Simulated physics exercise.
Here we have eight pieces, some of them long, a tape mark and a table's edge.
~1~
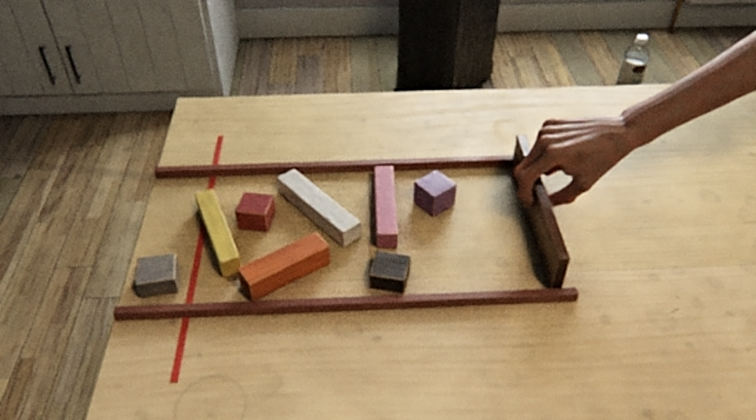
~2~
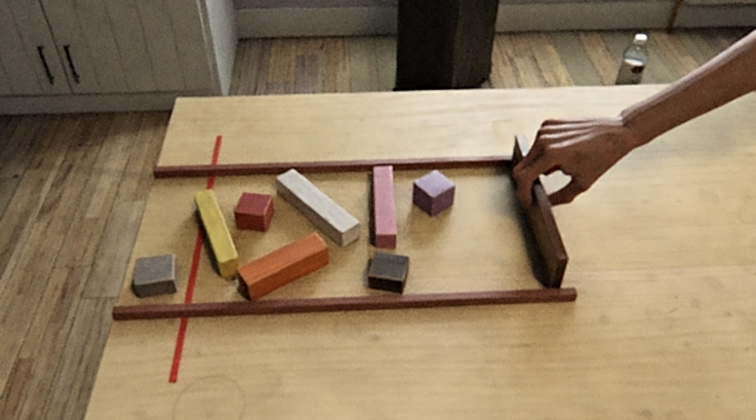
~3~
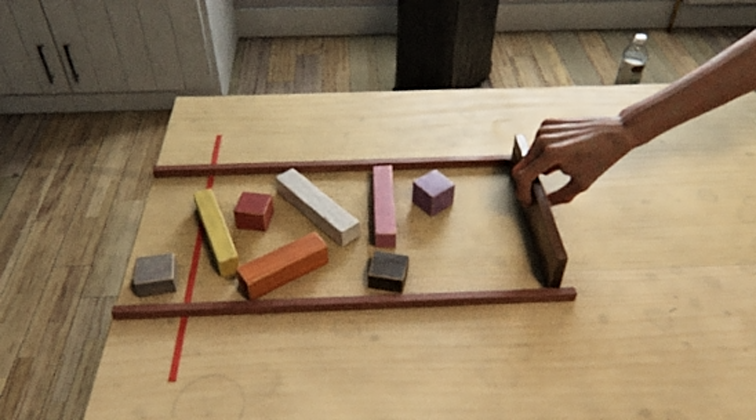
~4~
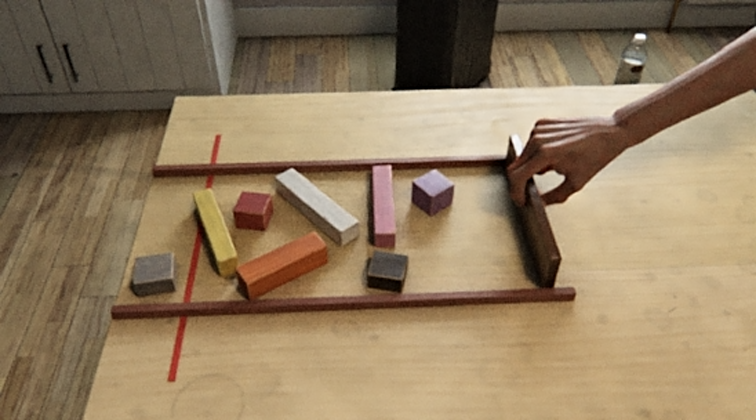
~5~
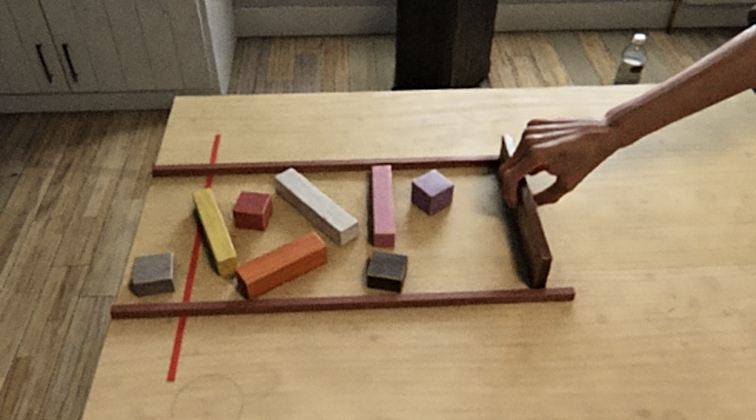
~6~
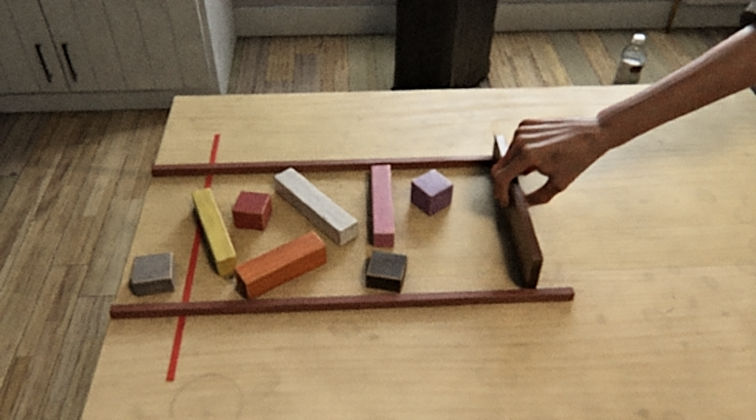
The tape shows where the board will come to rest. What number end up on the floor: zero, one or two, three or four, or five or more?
Here the number that fall off is three or four.
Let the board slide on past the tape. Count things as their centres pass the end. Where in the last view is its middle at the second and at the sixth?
First at (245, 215), next at (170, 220).
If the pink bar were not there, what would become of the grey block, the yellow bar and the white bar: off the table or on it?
The grey block comes down, the yellow bar comes down, the white bar stays on.
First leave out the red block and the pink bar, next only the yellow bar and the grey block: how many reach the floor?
2 in the first case, 1 in the second.
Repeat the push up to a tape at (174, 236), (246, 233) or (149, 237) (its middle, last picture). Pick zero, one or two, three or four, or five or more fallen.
Taking them in turn, five or more; none; five or over.
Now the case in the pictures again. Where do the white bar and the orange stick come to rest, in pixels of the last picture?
The white bar stops around (140, 217); the orange stick around (117, 284).
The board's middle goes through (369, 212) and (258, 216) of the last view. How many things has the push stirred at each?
At the one place 4, at the other 8.
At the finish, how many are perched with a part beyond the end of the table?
That would be 3.
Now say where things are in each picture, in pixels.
In the first frame, grey block (158, 275); yellow bar (218, 231); red block (256, 212); board (537, 207); tape (202, 236).
In the second frame, yellow bar (216, 231); pink bar (384, 205).
In the third frame, red block (254, 211); white bar (316, 206).
In the fourth frame, grey block (156, 274); black block (388, 271).
In the fifth frame, yellow bar (215, 230); board (522, 207).
In the sixth frame, grey block (154, 274); yellow bar (214, 230); red block (253, 211); board (514, 208); tape (198, 235).
Soon after, none off yet; grey block at rest near (154, 274); yellow bar at rest near (214, 230); red block at rest near (253, 211).
Then, none off yet; grey block at rest near (154, 274); yellow bar moving near (210, 232); red block moved about its own width near (233, 217).
Further on, none off yet; grey block moved about its own width near (120, 268); yellow bar moved about its own width near (133, 234); red block moved well along near (159, 225).
At rest, the number that fall off is three or four; fallen, red block, yellow bar and grey block.
